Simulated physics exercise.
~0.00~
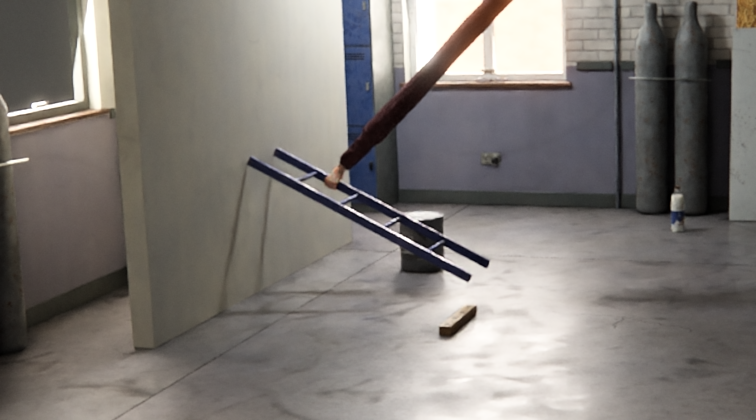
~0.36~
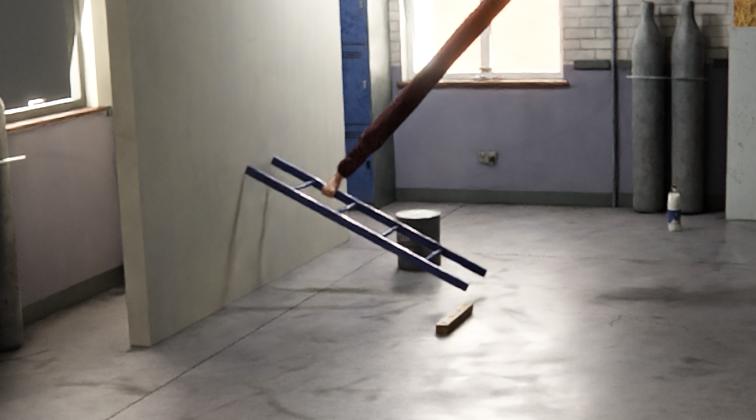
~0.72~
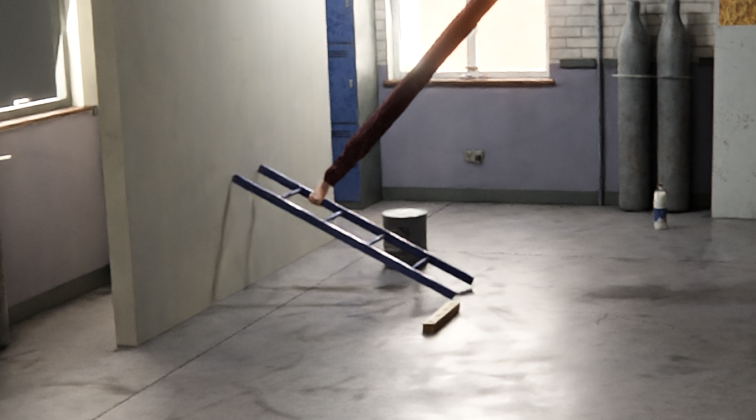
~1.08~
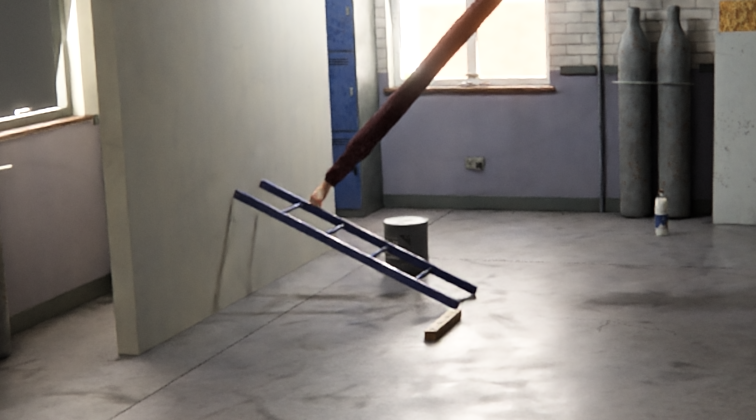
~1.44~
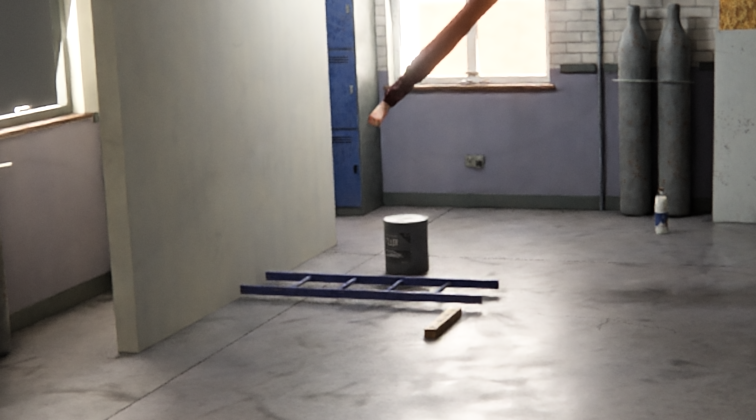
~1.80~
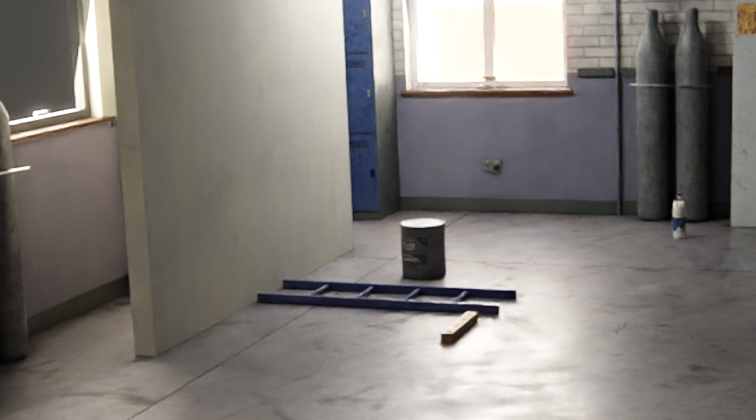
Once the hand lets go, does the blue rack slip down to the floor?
Yes, the blue rack slips down after the hand lets go. It ends up lying flat on the floor near the pail and the batten.
